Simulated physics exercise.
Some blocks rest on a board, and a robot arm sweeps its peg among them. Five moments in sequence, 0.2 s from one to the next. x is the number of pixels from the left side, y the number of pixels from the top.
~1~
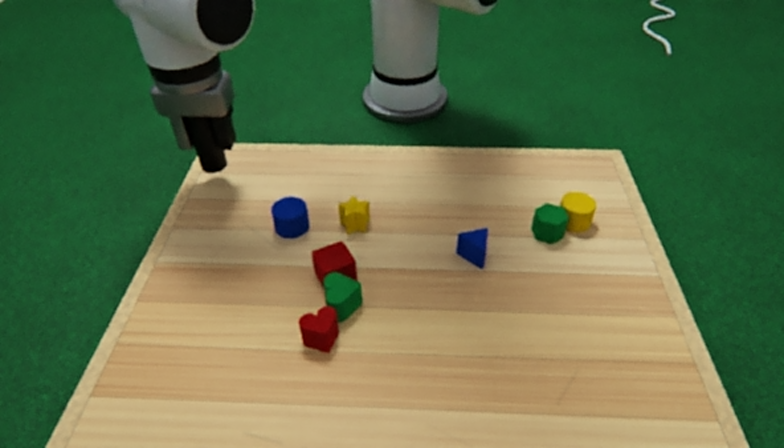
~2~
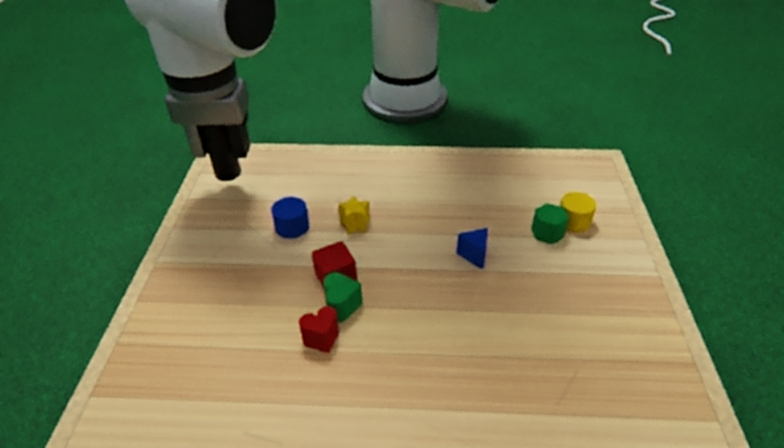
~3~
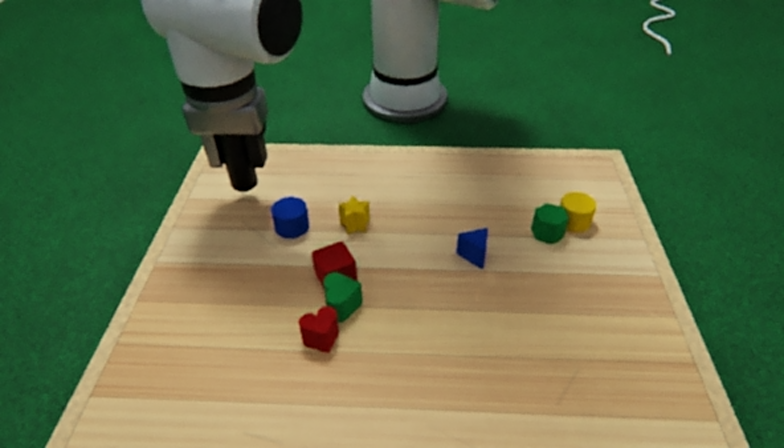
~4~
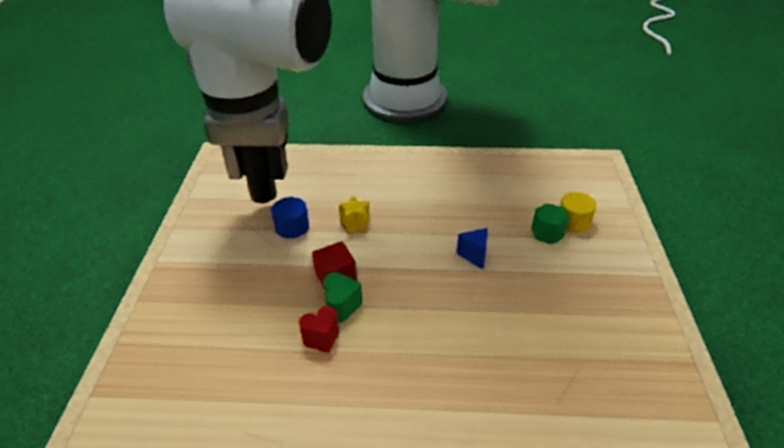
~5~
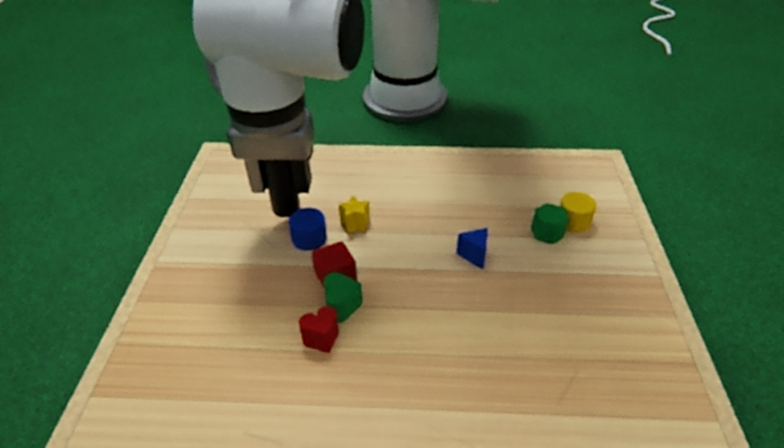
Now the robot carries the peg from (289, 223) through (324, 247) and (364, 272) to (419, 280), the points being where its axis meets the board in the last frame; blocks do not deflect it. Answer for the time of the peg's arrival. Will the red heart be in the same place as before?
Answer: No.
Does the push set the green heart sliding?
Yes, that is how it ends up.
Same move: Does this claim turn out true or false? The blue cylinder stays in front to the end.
True.
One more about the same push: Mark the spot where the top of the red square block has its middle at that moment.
Around (349, 277).
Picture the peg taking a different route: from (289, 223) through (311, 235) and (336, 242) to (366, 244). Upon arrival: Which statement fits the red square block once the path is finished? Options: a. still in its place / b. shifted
b
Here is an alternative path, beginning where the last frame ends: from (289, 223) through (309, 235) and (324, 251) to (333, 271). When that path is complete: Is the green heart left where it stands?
Short answer: No.
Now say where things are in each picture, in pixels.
Peg tip (215, 167); block tops, blue cylinder (289, 207); red heart (319, 320); red square block (333, 256); green heart (340, 287), in the first frame.
Peg (229, 175); blocks unchanged, in the second frame.
Peg (245, 185); blocks unchanged, in the third frame.
Peg (264, 196); blocks unchanged, in the fourth frame.
Peg (287, 210); blue cylinder (307, 219); red heart (319, 320); red square block (333, 256); green heart (340, 287), in the fifth frame.
On the path given first. One third of the way, peg (322, 234); blue cylinder (350, 240); red square block (343, 267), turned 45° clockwise; green heart (340, 294), turned 15° anticlockwise.
Two thirds of the way, peg (364, 259); blue cylinder (399, 252); red heart (315, 327), turned 30° clockwise; red square block (348, 276), turned 50° clockwise; green heart (342, 303).
At the end, peg (420, 266); blue cylinder (451, 249); red heart (314, 328), turned 30° clockwise; red square block (349, 277), turned 50° clockwise; green heart (341, 304).
